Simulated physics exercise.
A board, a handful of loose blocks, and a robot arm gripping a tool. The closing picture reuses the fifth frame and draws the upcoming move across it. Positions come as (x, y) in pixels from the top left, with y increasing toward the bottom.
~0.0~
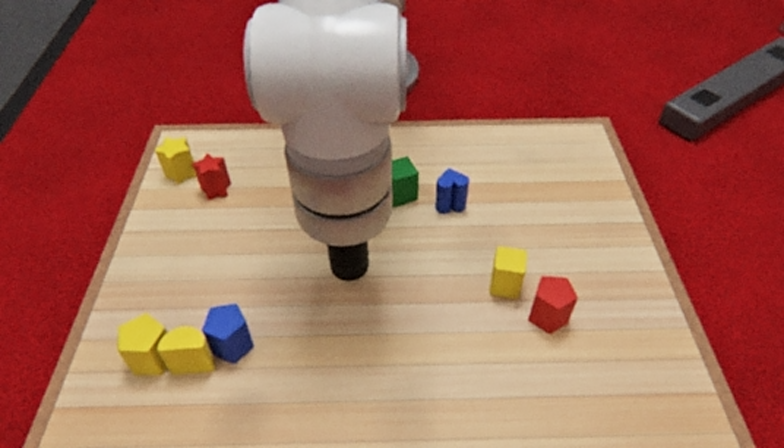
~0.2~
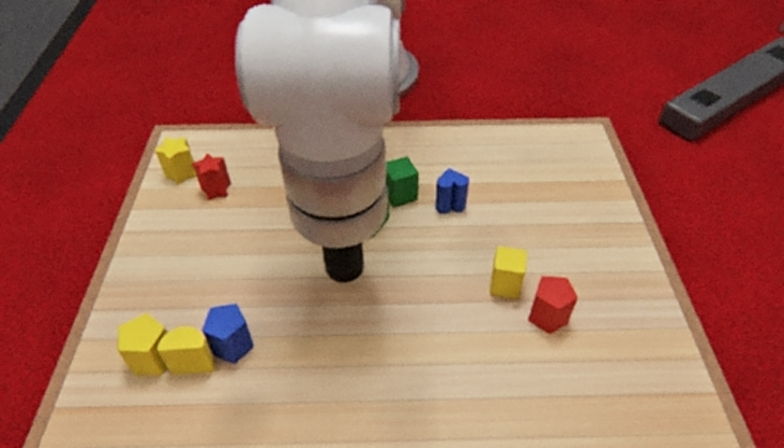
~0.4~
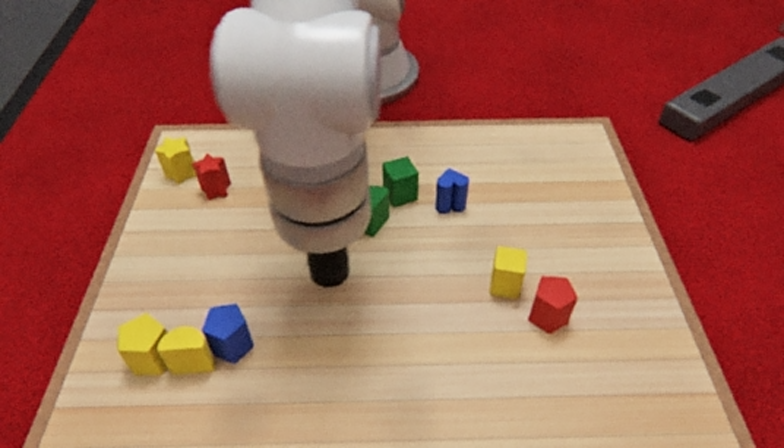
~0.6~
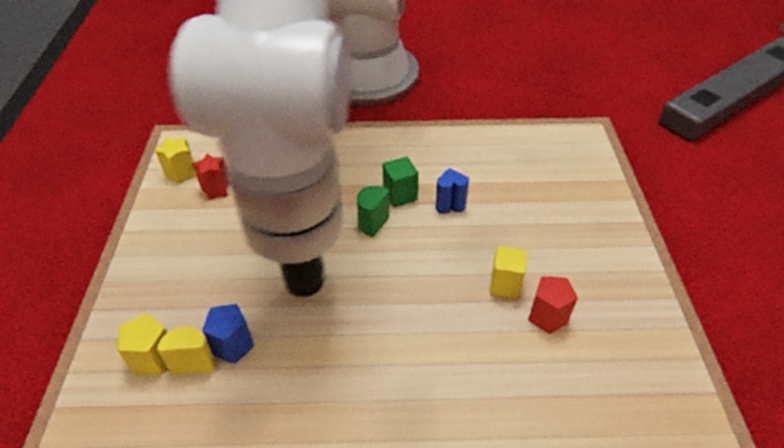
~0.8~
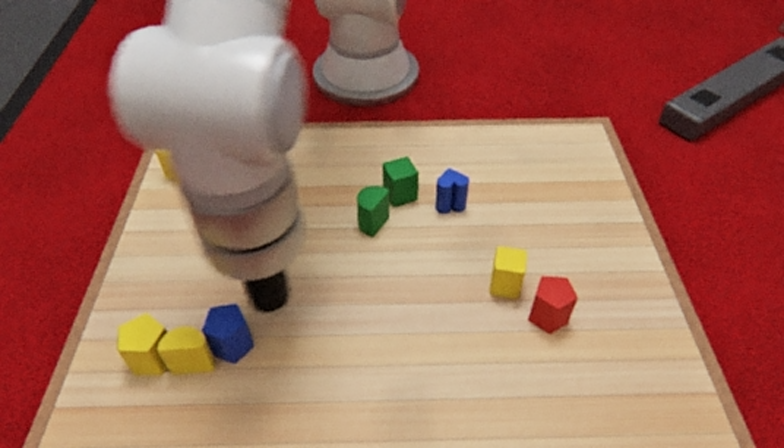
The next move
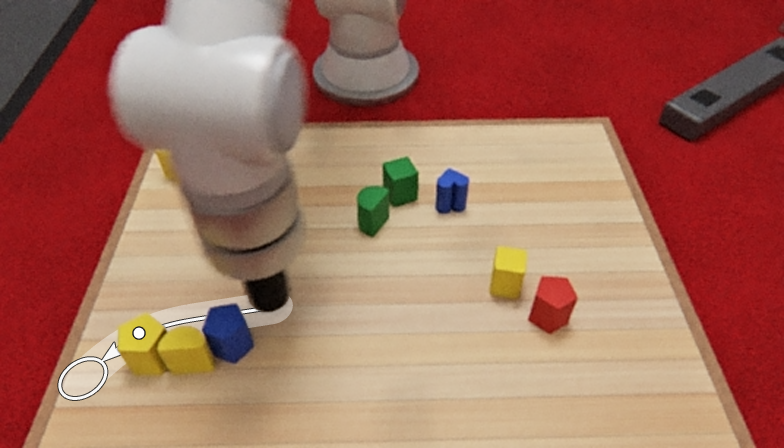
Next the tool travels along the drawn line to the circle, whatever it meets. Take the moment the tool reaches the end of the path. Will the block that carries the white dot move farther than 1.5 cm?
That would be a yes.
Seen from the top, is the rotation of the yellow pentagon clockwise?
No, I don't think so.
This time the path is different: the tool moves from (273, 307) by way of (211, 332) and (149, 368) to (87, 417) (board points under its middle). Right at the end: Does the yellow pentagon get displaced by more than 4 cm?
I believe so.
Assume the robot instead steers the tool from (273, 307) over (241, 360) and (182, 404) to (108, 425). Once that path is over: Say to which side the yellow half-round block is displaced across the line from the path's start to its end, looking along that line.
Answer: Rightward.
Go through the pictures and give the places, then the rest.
The first frame shows tool tip at (350, 267); block tops, yellow pentagon at (139, 333); blue pentagon at (224, 320).
The second frame shows tool at (345, 268); blocks unchanged.
The third frame shows tool at (330, 273); blocks unchanged.
The fourth frame shows tool at (305, 282); blocks unchanged.
The fifth frame shows tool at (270, 296); yellow pentagon at (139, 333); blue pentagon at (224, 320).
Path on the board, from (273, 307) through (209, 317) and (143, 334) to (83, 378); the dot is on the yellow pentagon.
What follows on the original path. One third of the way, tool at (203, 307); nothing pushed yet.
Two thirds of the way, tool at (136, 324); yellow pentagon at (123, 345), turned 55° anticlockwise.
At the end, tool at (75, 368); yellow pentagon at (117, 355), turned 85° anticlockwise; blue pentagon in place.
